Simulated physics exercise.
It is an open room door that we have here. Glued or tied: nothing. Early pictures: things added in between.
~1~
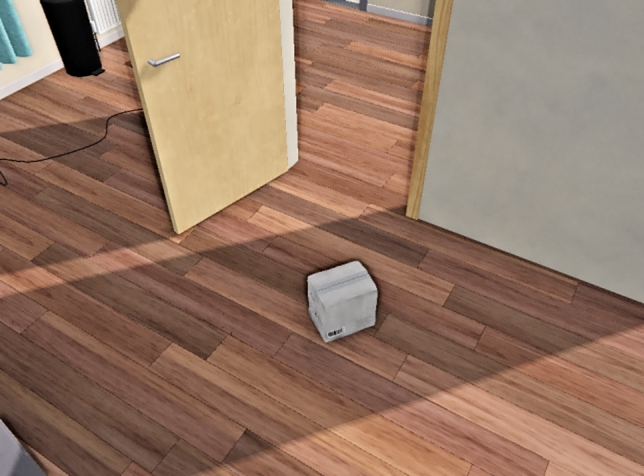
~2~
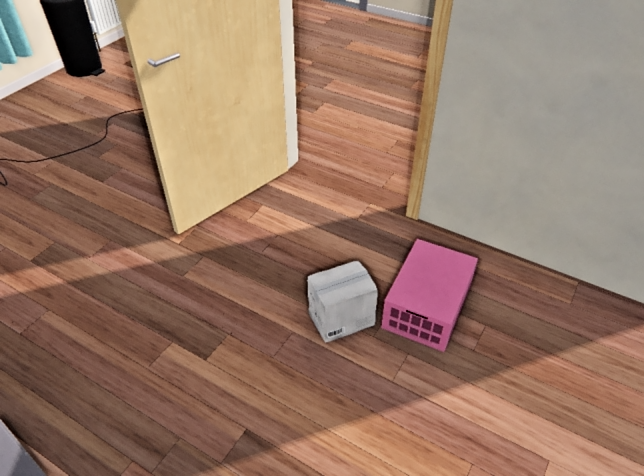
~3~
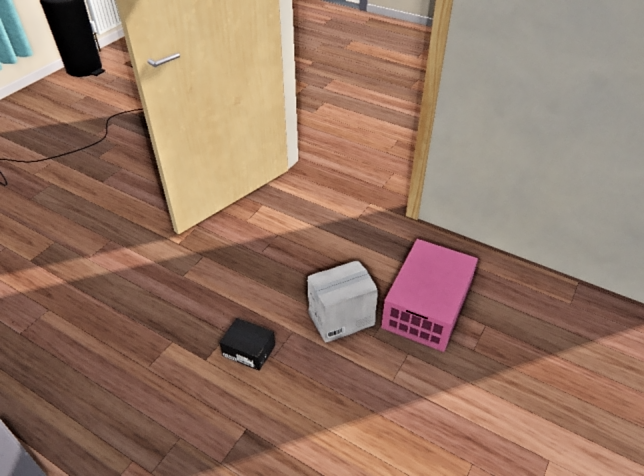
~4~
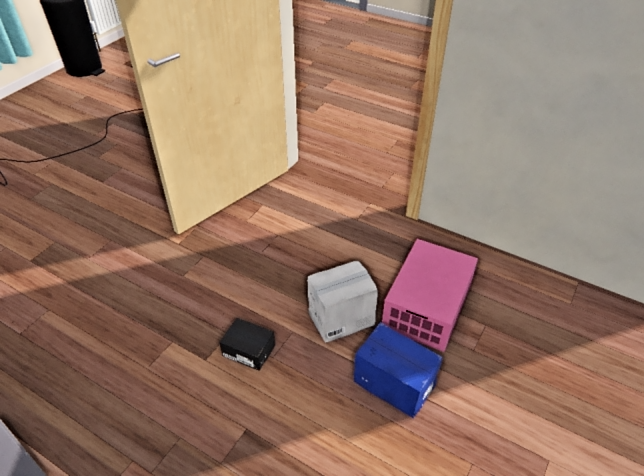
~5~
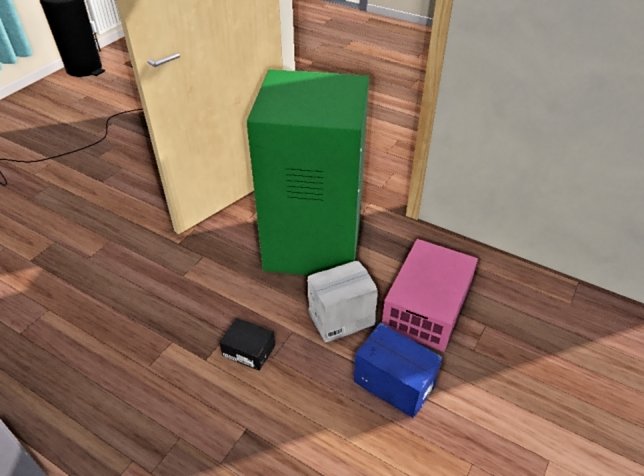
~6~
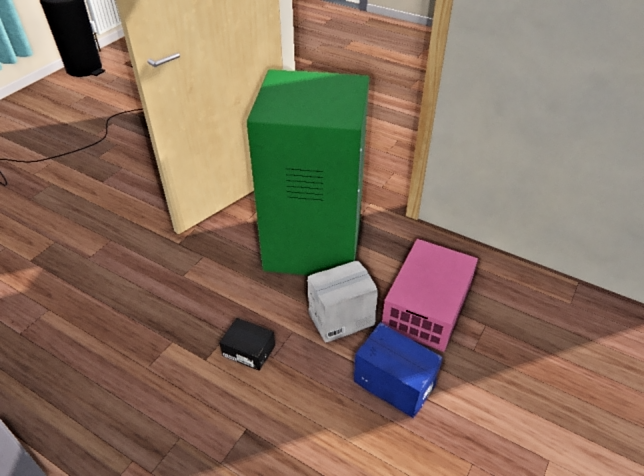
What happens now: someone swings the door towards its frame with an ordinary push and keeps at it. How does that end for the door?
Most likely the door will get held up.
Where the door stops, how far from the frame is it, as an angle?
I'd say it stays open by roughly 65 degrees.
Then, 0.40 s later than the last frame, door at 97°.
Then, 0.70 s later than the last frame, door at 84°.
Then, 0.90 s later than the last frame, door at 74°.
Then, 1.00 s later than the last frame, door at 69°.
When it is over, door at 66°; all 5 as before. End places, in pixels of the last picture, green appliance near (313, 180).
